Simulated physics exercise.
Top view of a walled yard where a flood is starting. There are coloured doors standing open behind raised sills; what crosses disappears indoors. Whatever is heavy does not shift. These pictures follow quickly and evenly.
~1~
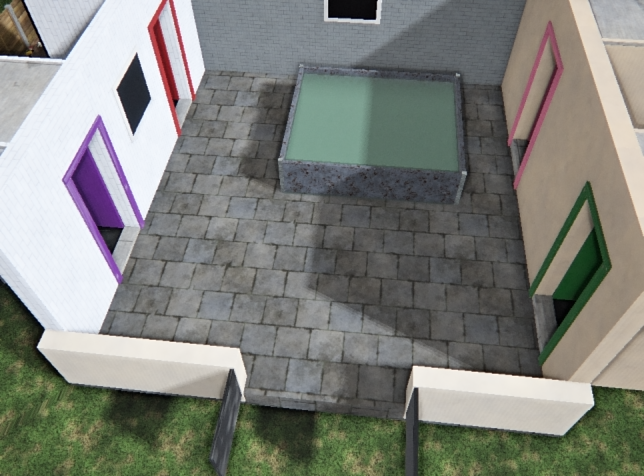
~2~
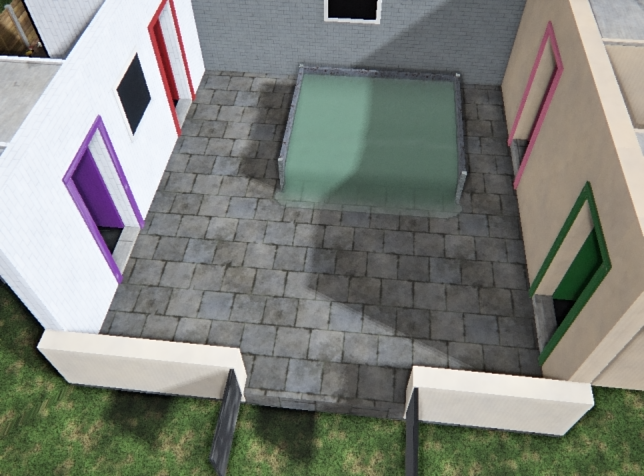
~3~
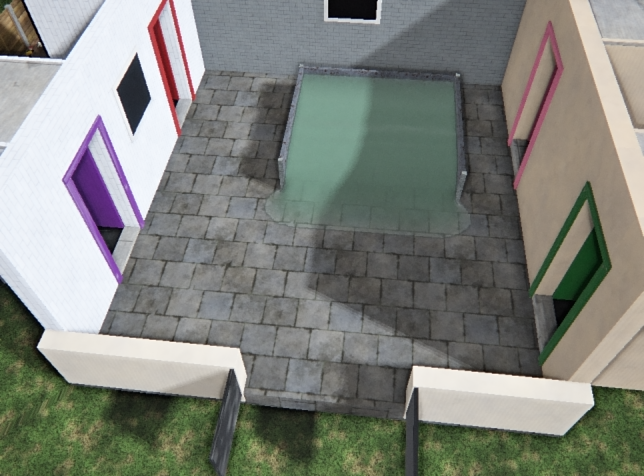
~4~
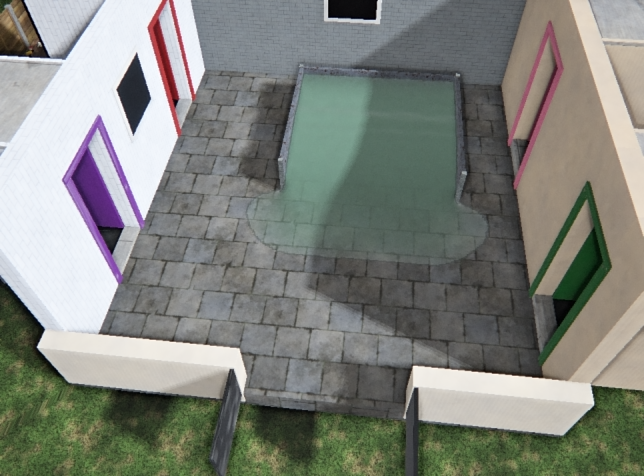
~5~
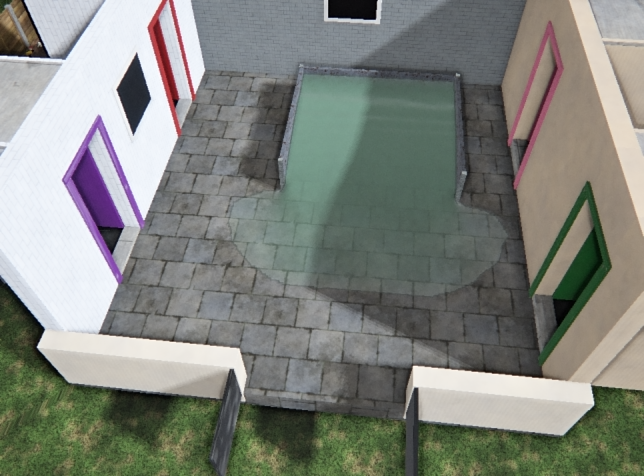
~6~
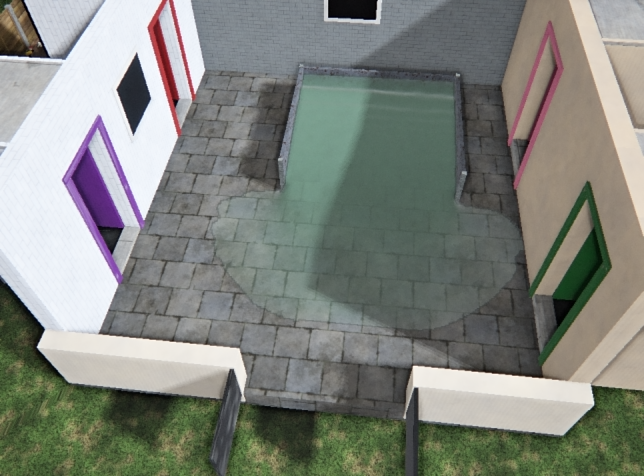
Greenish water pouring from the opened front of a stone tank, spreading in a widening rounded sheet across a walled, paved yard.
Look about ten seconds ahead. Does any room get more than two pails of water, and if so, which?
In order: Purple door: Over the line on that one; red door: Not over the line on that one; pink door: Not over the line on that one; green door: Over the line on that one.
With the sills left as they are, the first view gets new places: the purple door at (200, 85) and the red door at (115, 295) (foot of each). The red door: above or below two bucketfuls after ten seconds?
Red door: Gets flooded.
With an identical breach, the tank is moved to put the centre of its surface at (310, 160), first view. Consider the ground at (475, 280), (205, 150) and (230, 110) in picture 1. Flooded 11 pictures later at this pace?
As listed: Untouched, untouched, untouched.
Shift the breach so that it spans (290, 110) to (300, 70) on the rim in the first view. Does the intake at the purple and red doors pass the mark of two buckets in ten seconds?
Lab note - purple door stays short of it, red door tops the mark.
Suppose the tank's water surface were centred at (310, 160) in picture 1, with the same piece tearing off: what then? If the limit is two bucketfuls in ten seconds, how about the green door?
Result for green: It doesn't reach it.
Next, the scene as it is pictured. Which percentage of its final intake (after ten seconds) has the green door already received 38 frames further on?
About 100 %.
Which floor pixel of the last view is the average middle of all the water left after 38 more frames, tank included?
Close to pixel (327, 235).
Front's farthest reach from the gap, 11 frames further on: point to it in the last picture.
The farthest wet spot is near (89, 359).
A moment on, water covers 50 % of the floor; the purple door not reached, the red door not reached, the pink door not reached, the green door wet at the sill, nothing in.
Next, water covers 55 % of the floor; the purple door wet at the sill, nothing in, the red door not reached, the pink door not reached, the green door wet at the sill, nothing in.
Then, water covers 60 % of the floor; the purple door under two buckets in, the red door not reached, the pink door not reached, the green door over two buckets in.
Later, water covers 90 % of the floor; the purple door over two buckets in, the red door wet at the sill, nothing in, the pink door wet at the sill, nothing in, the green door over two buckets in.
In the end, water covers 100 % of the floor; the purple door over two buckets in, the red door under two buckets in, the pink door wet at the sill, nothing in, the green door over two buckets in.
